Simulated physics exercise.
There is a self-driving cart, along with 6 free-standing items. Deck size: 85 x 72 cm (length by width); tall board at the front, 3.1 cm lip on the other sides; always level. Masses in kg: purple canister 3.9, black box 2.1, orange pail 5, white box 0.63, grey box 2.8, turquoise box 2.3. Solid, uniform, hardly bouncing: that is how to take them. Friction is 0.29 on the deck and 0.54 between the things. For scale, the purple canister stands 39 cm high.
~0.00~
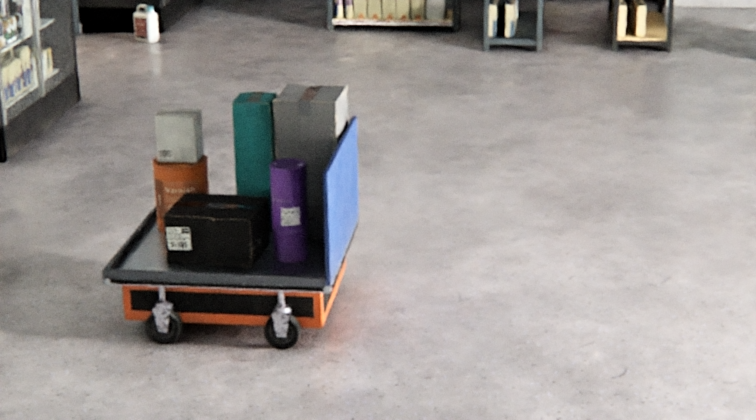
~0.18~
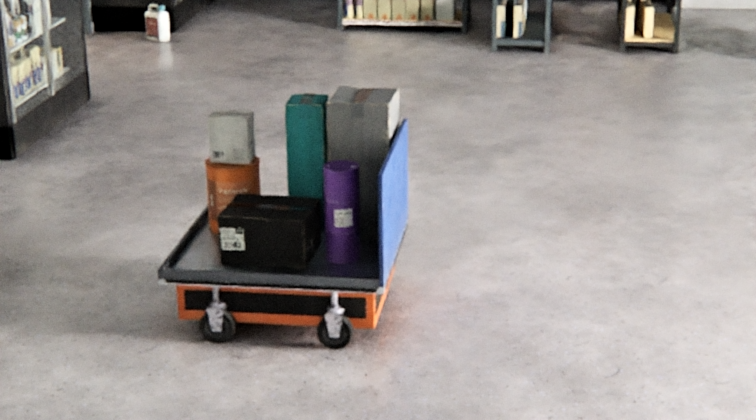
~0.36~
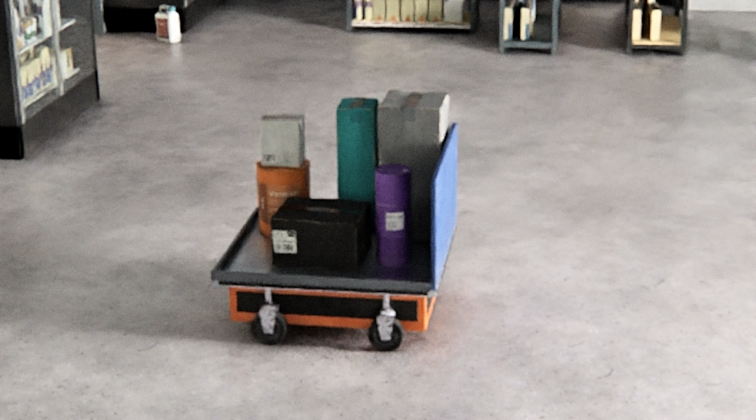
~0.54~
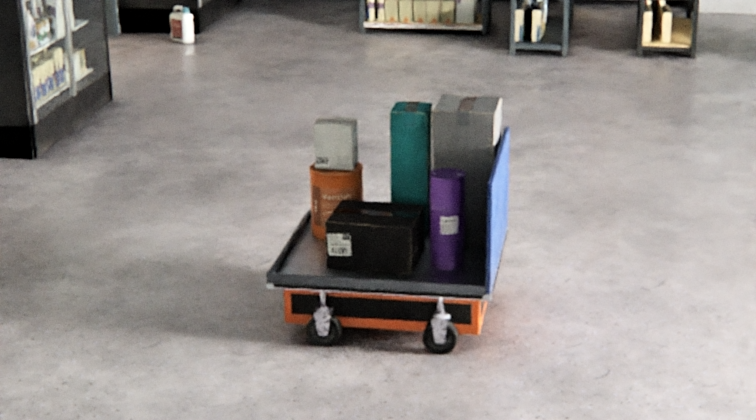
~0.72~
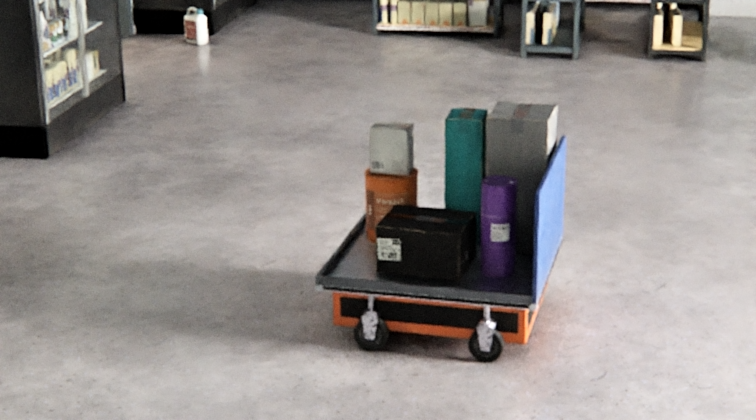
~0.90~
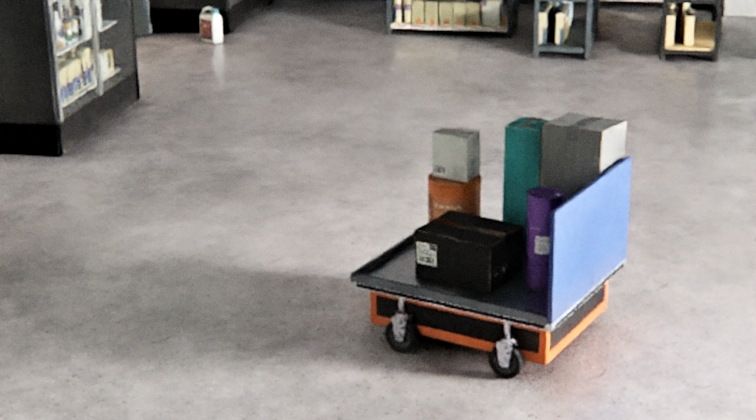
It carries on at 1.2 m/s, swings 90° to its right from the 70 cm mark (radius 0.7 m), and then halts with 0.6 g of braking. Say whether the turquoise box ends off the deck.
Result: The turquoise box is lost overboard.
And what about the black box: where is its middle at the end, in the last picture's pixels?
You'll see it about at (497, 378) in the last picture.
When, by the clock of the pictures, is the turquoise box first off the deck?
I'd put it at some 1.5 s.
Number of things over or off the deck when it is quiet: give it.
That makes 1.
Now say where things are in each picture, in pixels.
In the first frame, cart 0 cm along; turquoise box (257, 162); purple canister (289, 211).
In the second frame, cart 22 cm along; orange pail (234, 194); white box (232, 137).
In the third frame, cart 43 cm along; grey box (414, 167); purple canister (393, 215).
In the fourth frame, cart 65 cm along; black box (376, 236); orange pail (337, 200).
In the fifth frame, cart 86 cm along, turned 4°; white box (392, 148); grey box (521, 178).
In the sixth frame, cart 108 cm along, turned 19°; turquoise box (528, 187) moved 2 cm; purple canister (544, 239) moved 6 cm.
After 1.40 s, cart 168 cm along, turned 68°; turquoise box 17° off upright near (647, 252); purple canister 5° off upright; grey box 5° off upright.
After 1.90 s, cart 221 cm along, turned 90°; turquoise box now off the deck; purple canister 7° off upright; black box moved 4 cm.
In the end (2.5 s), off the deck, turquoise box; not toppled but over 10 cm from the start, purple canister, black box, orange pail and white box; the last one under 10 cm from the start.
